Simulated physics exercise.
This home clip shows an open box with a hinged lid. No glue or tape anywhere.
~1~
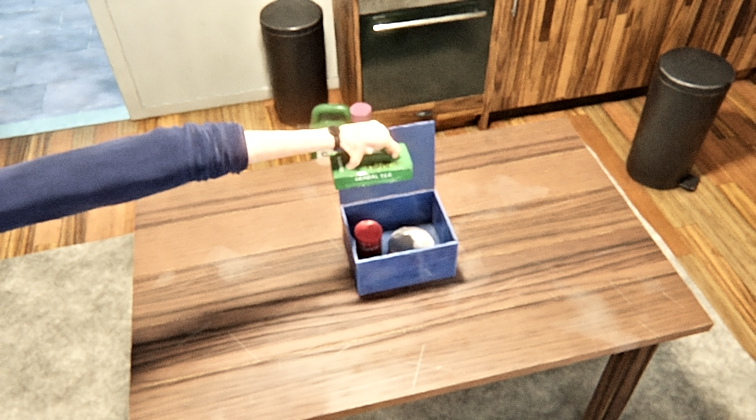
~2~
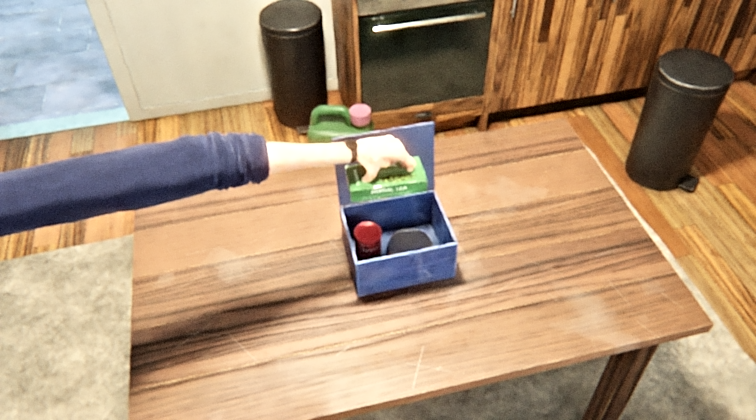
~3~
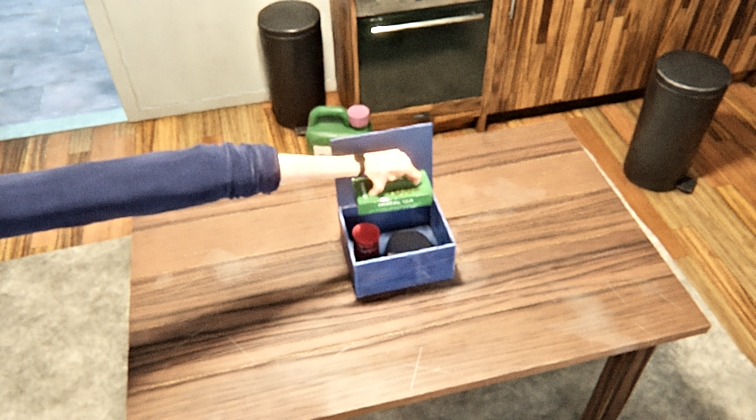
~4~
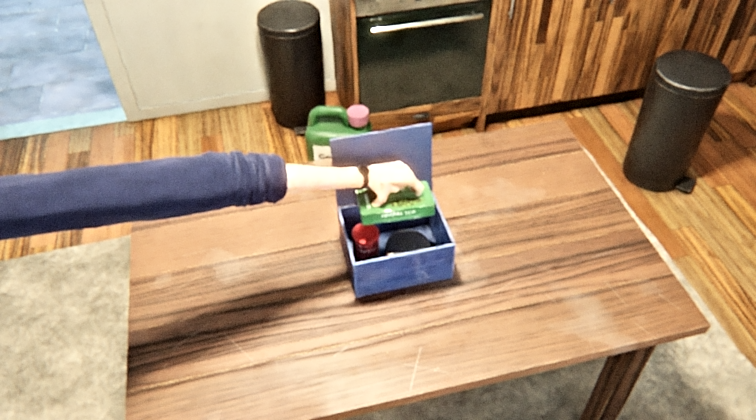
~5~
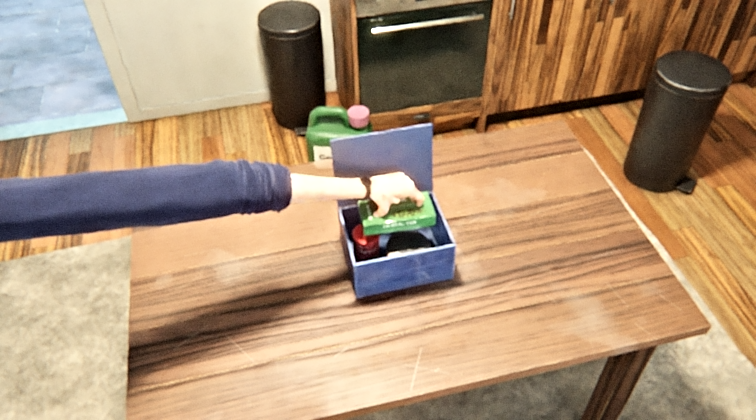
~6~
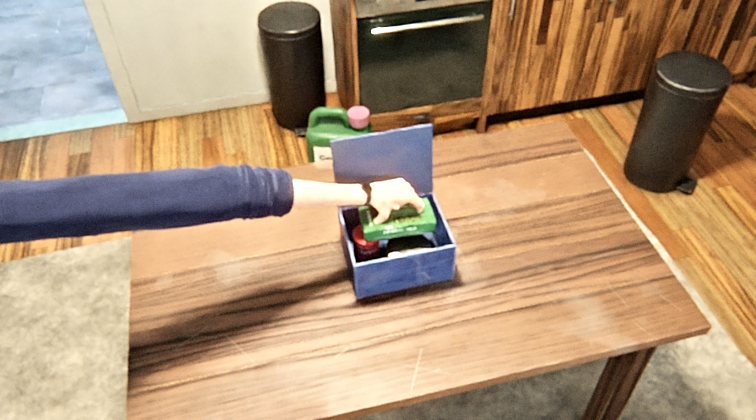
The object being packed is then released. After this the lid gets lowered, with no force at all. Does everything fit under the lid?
I'd say the lid ends up closed there.
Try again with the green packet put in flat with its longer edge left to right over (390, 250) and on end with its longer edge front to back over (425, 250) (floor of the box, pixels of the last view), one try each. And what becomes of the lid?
Packed the first way the lid lowers fully; packed the second way it is left gaping.
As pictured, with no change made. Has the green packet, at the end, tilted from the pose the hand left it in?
It ends up tilted.
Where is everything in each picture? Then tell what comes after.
In the first frame, still above its spot; green packet (370, 166).
In the second frame, still above its spot; green packet (386, 179).
In the third frame, still above its spot; green packet (392, 192).
In the fourth frame, still above its spot; green packet (395, 203).
In the fifth frame, still above its spot; green packet (396, 213).
In the sixth frame, put in, still held; green packet (397, 219).
Then, 0.80 s after the last picture, lid starting down; green packet on its side near (390, 227).
Then, 1.60 s after the last picture, lid 59° above the rim; green packet on its side near (390, 227).
Then, 2.10 s after the last picture, lid 21° above the rim; green packet on its side near (390, 227).
At rest, lid shut; tipped over in the box, green packet; the other 2 in place. Seen from the same camera at the end, green packet near (390, 227).
